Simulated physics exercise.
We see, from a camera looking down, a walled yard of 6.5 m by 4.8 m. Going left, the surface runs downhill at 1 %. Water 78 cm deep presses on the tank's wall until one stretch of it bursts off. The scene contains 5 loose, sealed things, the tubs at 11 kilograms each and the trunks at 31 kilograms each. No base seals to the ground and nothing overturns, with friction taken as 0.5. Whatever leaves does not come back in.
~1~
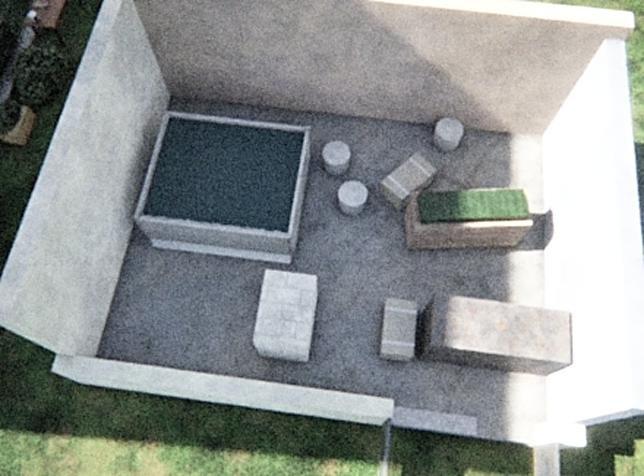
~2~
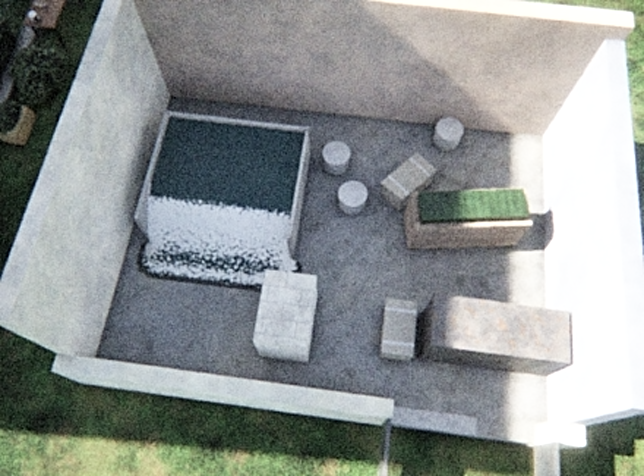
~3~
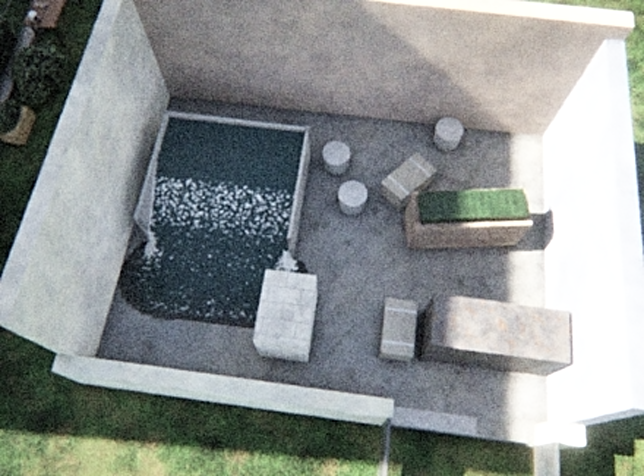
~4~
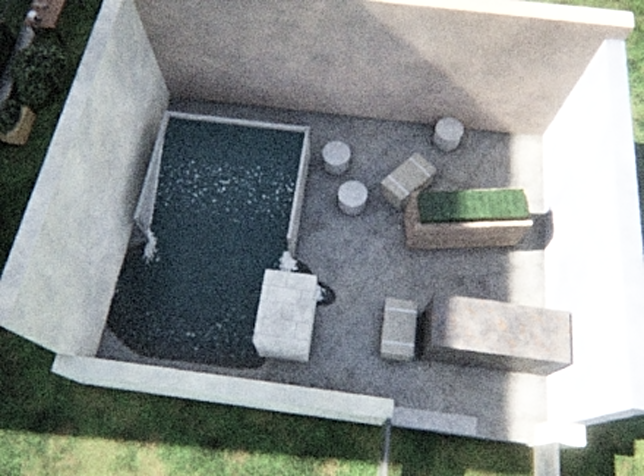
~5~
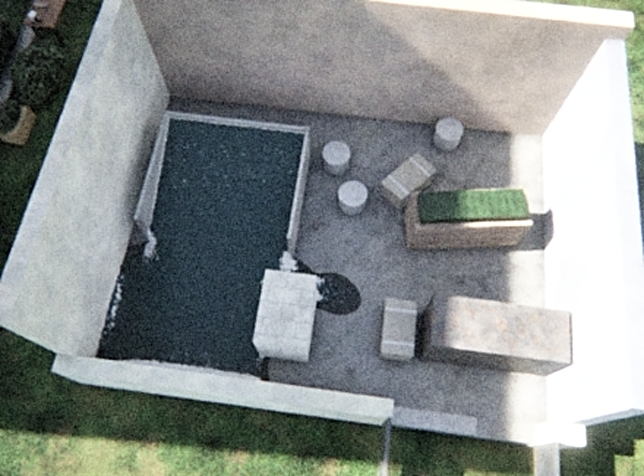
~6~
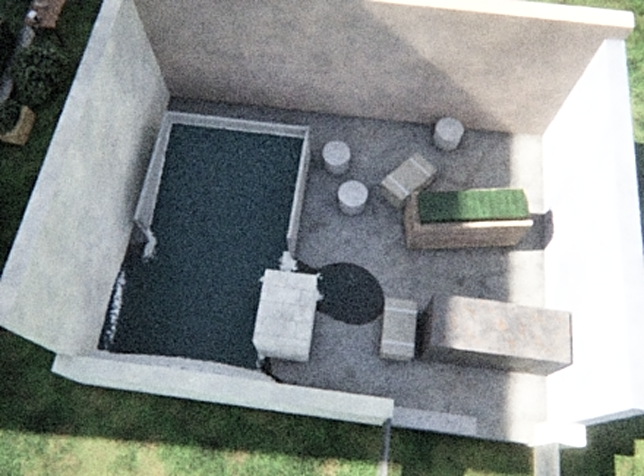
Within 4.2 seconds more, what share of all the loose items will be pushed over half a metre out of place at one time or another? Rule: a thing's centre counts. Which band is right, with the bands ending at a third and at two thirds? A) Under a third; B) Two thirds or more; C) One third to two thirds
Under a third (A).
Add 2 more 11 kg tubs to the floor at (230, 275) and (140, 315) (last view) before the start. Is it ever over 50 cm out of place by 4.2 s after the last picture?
First exceeds it, then exceeds it.
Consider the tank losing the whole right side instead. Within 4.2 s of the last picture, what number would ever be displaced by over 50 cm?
5.
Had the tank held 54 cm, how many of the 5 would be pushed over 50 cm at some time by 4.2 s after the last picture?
In that case the number is 0.
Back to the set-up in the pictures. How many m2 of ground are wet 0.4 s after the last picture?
The covered patch comes to about 11.5 m2.
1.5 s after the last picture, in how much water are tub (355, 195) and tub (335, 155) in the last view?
Depth approx. 1 cm / 0 cm.
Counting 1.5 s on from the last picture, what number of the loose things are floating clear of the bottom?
Total: 0.
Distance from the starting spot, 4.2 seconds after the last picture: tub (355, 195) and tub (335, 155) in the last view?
In turn: 20 cm, 5 cm.
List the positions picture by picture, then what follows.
A tub at (337, 153), on the bottom; a tub at (353, 194), on the bottom; water covers 4.0 m2; 0 of 5 have shifted, in the first picture.
A tub at (337, 153), on the bottom; a tub at (353, 194), on the bottom; water covers 5.4 m2; 0 of 5 have shifted, in the second picture.
A tub at (337, 153), on the bottom; a tub at (353, 194), on the bottom; 6.9 m2 under water; 0 of 5 have shifted, in the third picture.
A tub at (337, 153) rests on the ground; a tub at (353, 194) rests on the ground; water covers 8.4 m2; 0 of 5 have shifted, in the fourth picture.
A tub at (337, 153) rests on the ground; a tub at (353, 194) rests on the ground; 9.5 m2 under water; 0 of 5 have shifted, in the fifth picture.
A tub at (337, 153) rests on the ground; a tub at (353, 194) rests on the ground; water covers 9.9 m2; 0 of 5 have shifted, in the sixth picture.
Then, 0.4 s after the last picture 0 of 5 are over 50 cm from their spots; 0 afloat.
Then, 1.5 s after the last picture 0 of 5 are over 50 cm from their spots; 0 afloat.
Then, 2.8 s after the last picture 0 of 5 are over 50 cm from their spots; 0 afloat.
Then, 4.2 s after the last picture 0 of 5 are over 50 cm from their spots, and 0 have been at some point; 1 afloat.
